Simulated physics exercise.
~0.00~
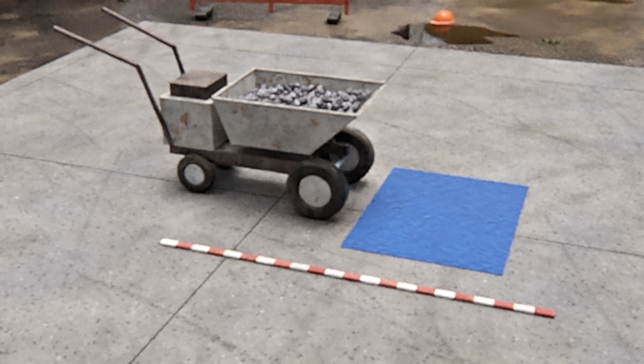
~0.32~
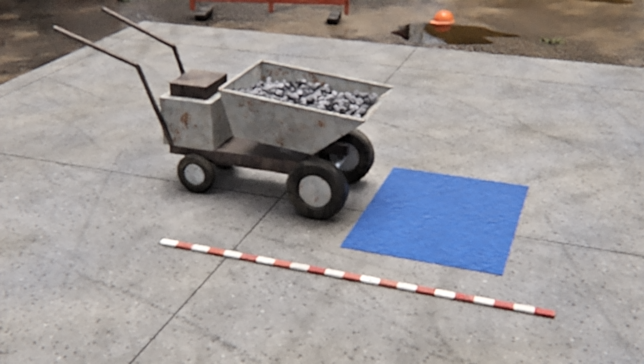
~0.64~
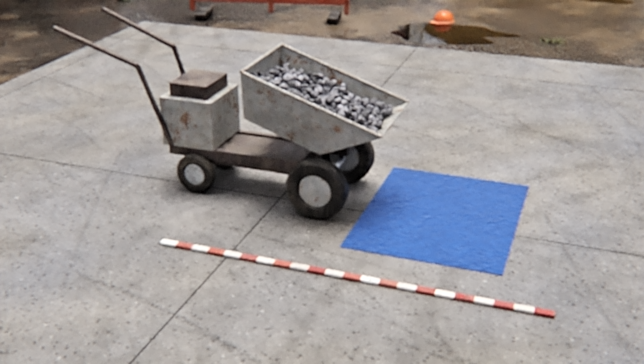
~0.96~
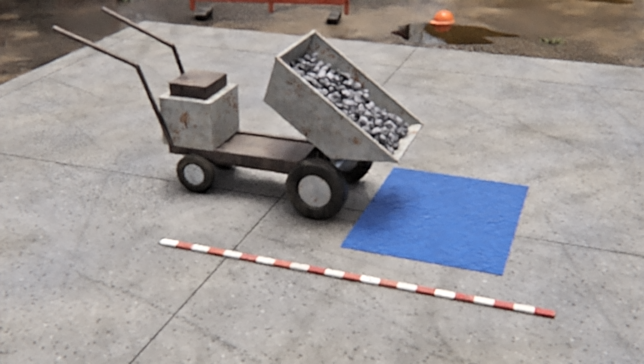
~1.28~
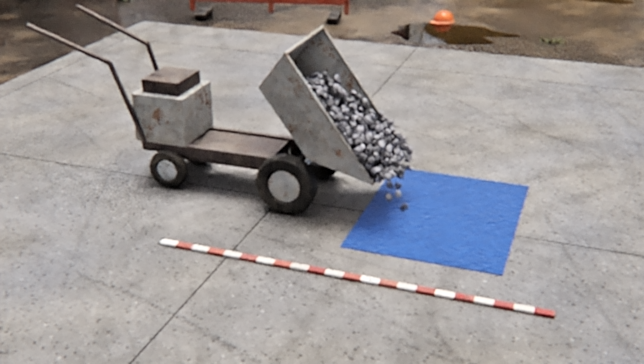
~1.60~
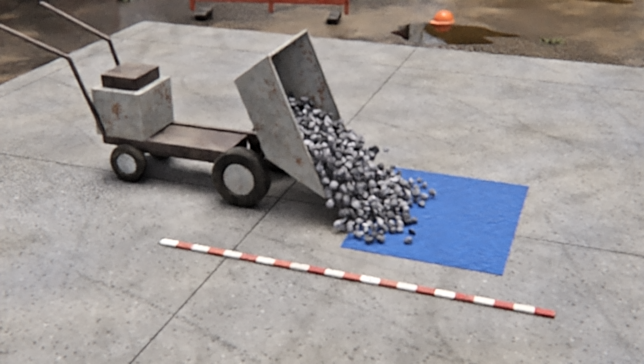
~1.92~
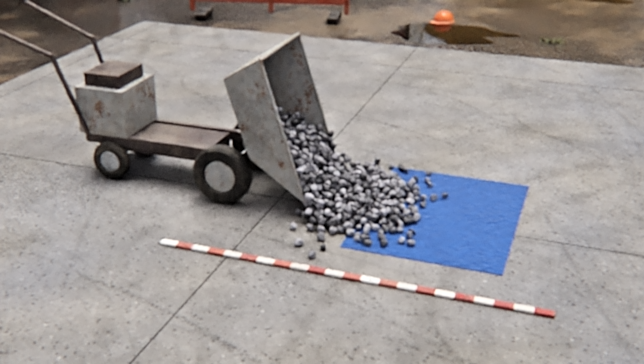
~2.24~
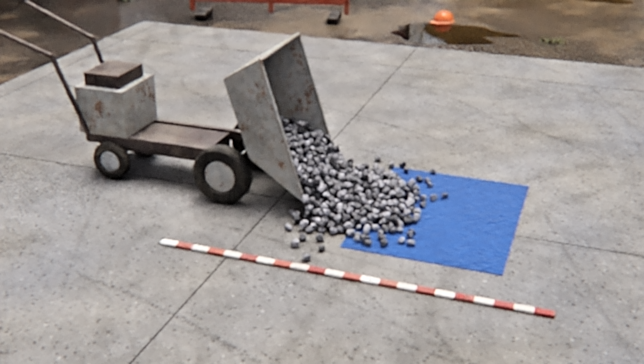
On a concrete slab at a building site, a small barrow tipped its tray of grey stones toward a blue sheet, rolling back left as they spilled, and ended with the tray steeply raised and stones heaped from its mouth onto the sheet's near edge.
